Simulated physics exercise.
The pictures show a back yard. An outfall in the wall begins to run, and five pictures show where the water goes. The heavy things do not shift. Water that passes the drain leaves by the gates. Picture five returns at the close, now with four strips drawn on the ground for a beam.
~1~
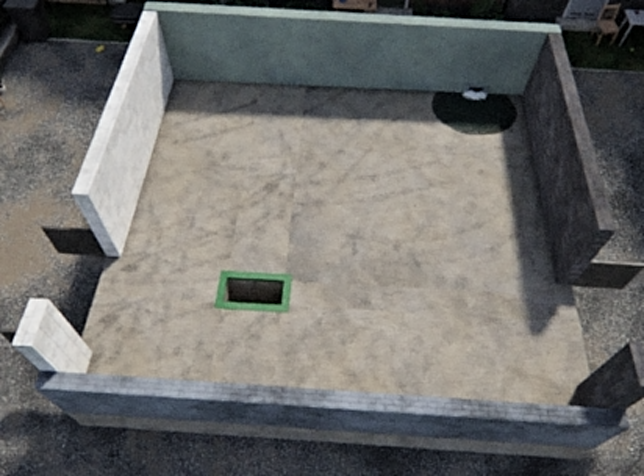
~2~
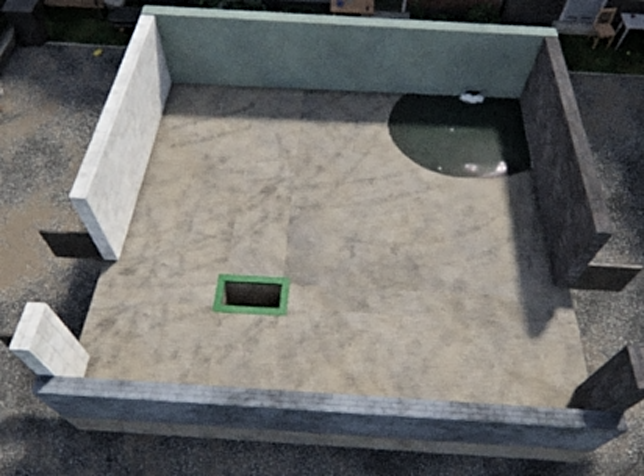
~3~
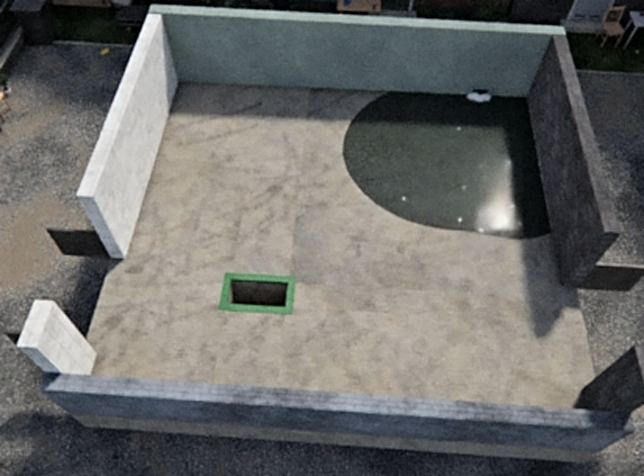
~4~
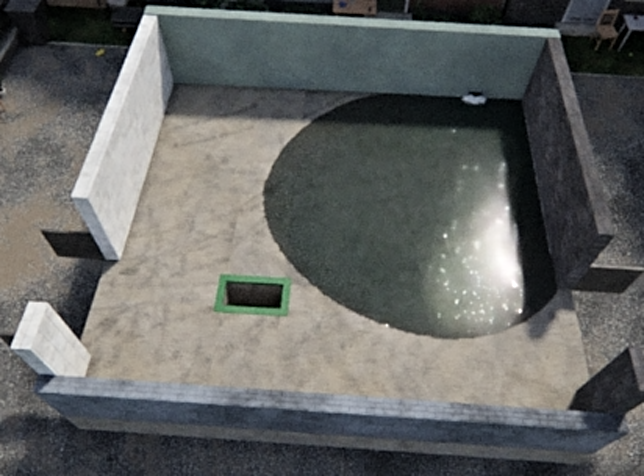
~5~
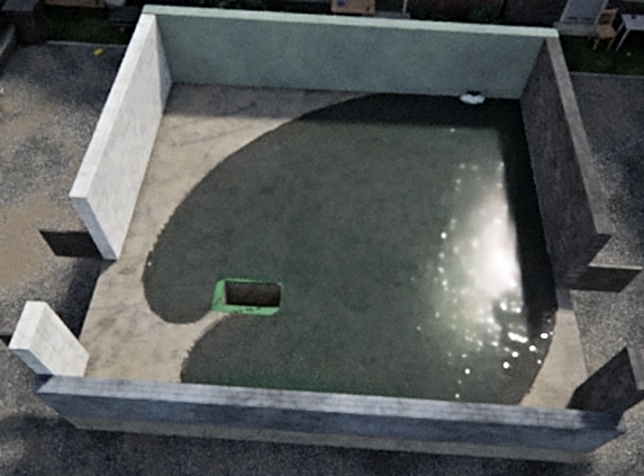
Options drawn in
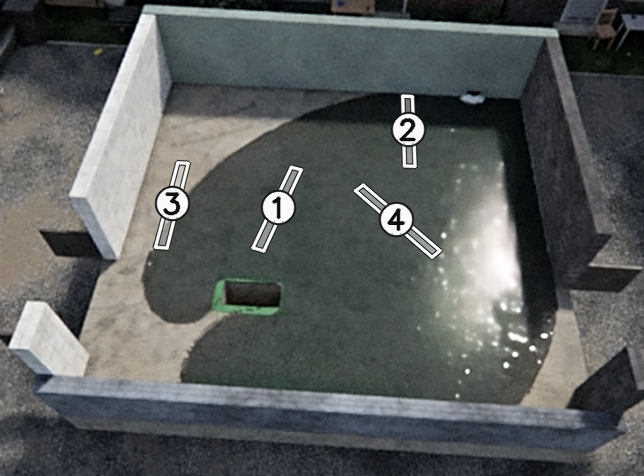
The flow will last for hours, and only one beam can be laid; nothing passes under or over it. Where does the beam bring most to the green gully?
The best spot is 1.
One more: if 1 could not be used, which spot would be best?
Here it is spot 3.
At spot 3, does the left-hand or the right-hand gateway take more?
More leaves on the left.
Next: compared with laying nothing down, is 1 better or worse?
Spot 1 is better.
On the marked copy, 1 from (258, 249) to (296, 168); 2 from (409, 166) to (407, 96); 3 from (161, 247) to (183, 163); 4 from (359, 187) to (436, 253).
Choosing 1, about 31 % of the stream runs into the green gully, about 69 % out by the gates.
Choosing 2, about 14 % of the stream runs into the green gully, about 85 % out by the gates.
Choosing 3, about 24 % of the stream runs into the green gully, about 76 % out by the gates.
Choosing 4, about 13 % of the stream runs into the green gully, about 87 % out by the gates.
